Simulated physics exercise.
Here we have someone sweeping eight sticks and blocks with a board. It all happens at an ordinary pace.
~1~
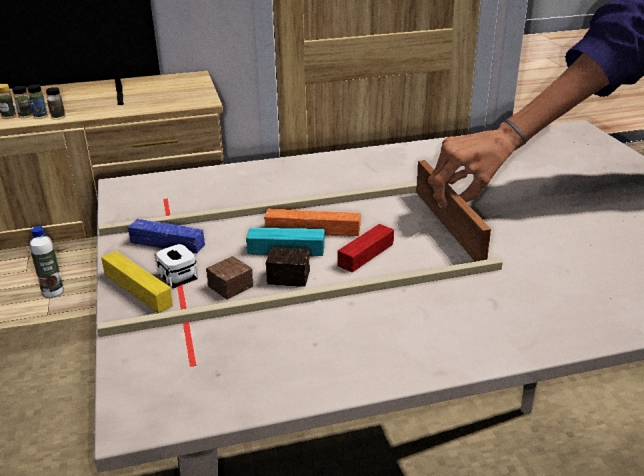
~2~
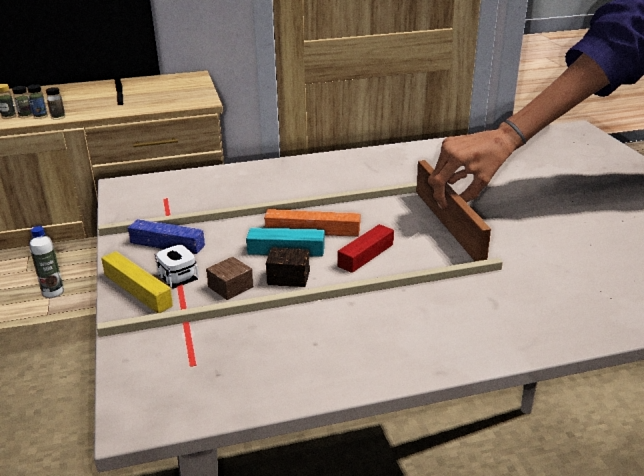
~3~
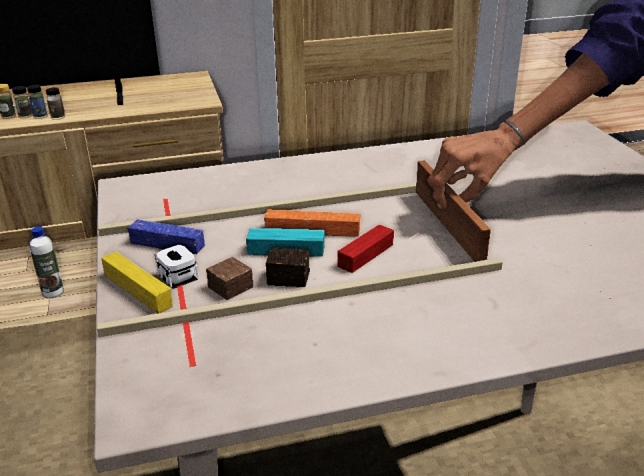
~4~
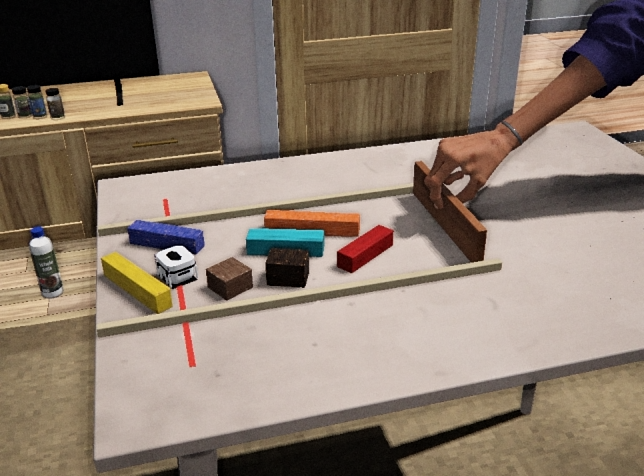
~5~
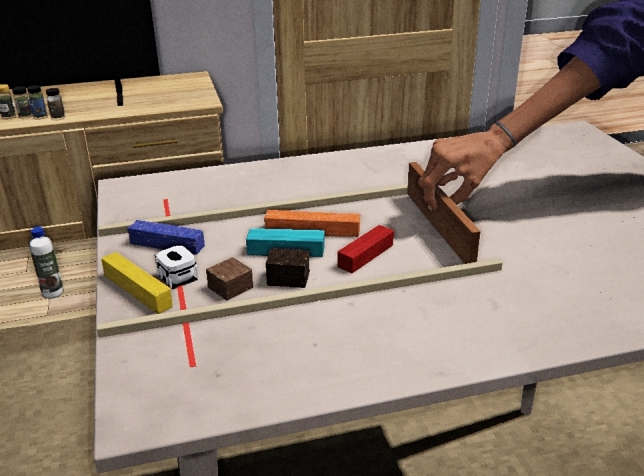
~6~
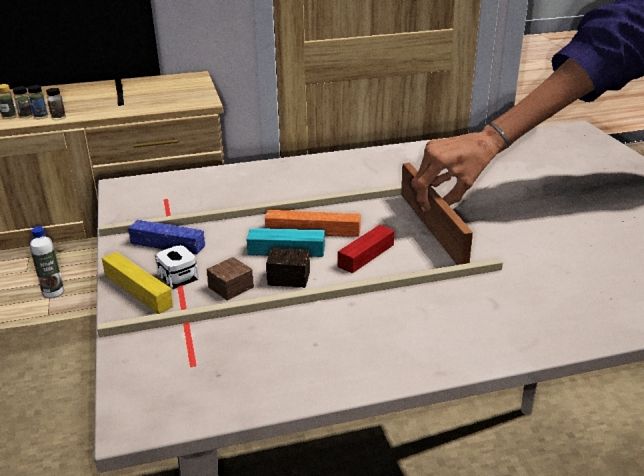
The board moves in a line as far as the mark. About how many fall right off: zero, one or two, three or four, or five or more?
In the end the number that fall off is one or two.
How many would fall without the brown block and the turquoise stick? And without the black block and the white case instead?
Fallen: 0, and 1 in the other try.
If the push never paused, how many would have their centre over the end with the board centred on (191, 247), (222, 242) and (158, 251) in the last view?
Place by place, 2, 0 and 3.
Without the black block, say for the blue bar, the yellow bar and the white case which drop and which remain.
The blue bar comes down, the yellow bar stays on, the white case does not fall.
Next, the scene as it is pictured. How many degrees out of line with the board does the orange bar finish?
Near 55 degrees.
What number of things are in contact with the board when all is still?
In contact: 3.
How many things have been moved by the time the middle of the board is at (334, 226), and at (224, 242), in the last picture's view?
The counts are 3 and 8.
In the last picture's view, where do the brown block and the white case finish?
First (100, 300), then (132, 275).
A little later, none off yet; yellow bar at rest near (137, 282); blue bar at rest near (167, 237); white case at rest near (177, 267).
Next, none off yet; yellow bar shifted a little near (115, 289); blue bar shifted about its own width near (109, 239); white case moving near (166, 267).
When it is over, the number that fall off is one or two; down, blue bar and yellow bar.
